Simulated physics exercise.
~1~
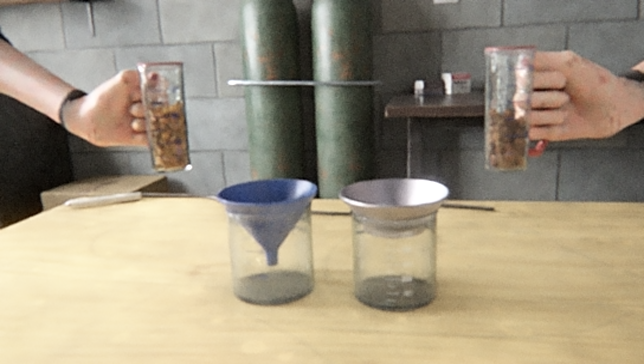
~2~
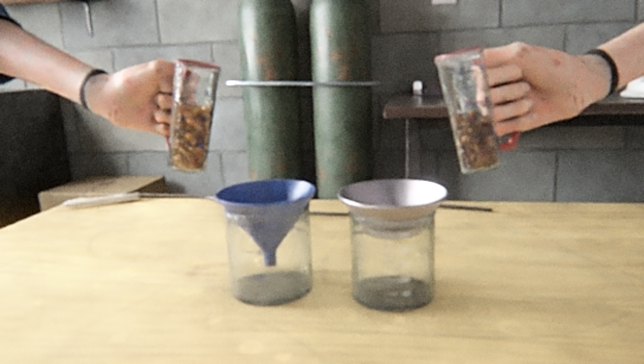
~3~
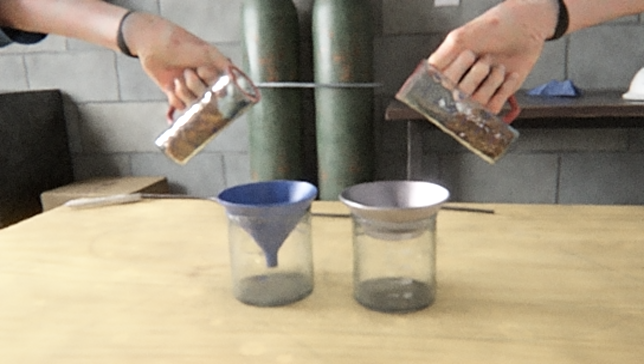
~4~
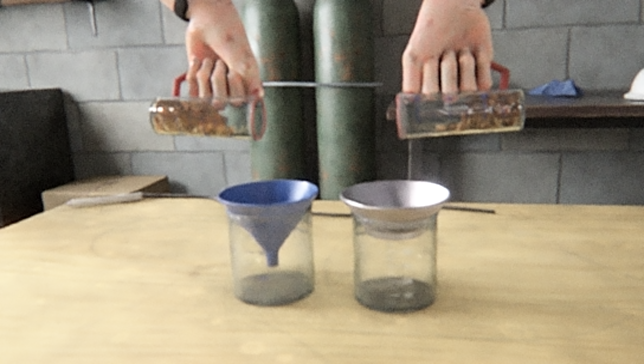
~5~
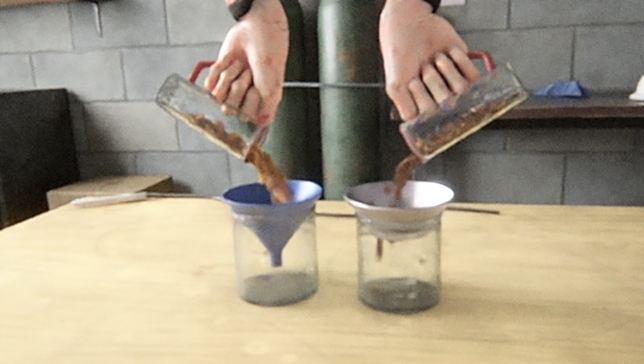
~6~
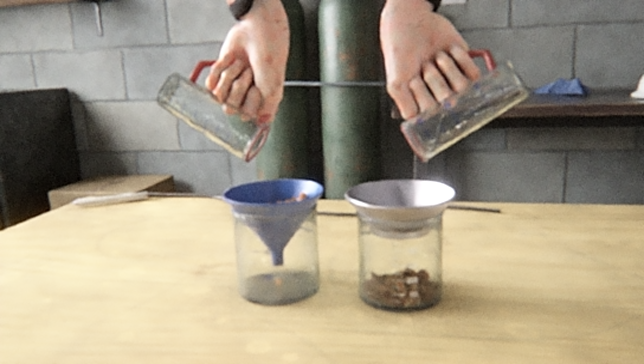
Two hands tip cups of brown bits into funnels; the left clogs, the right empties.
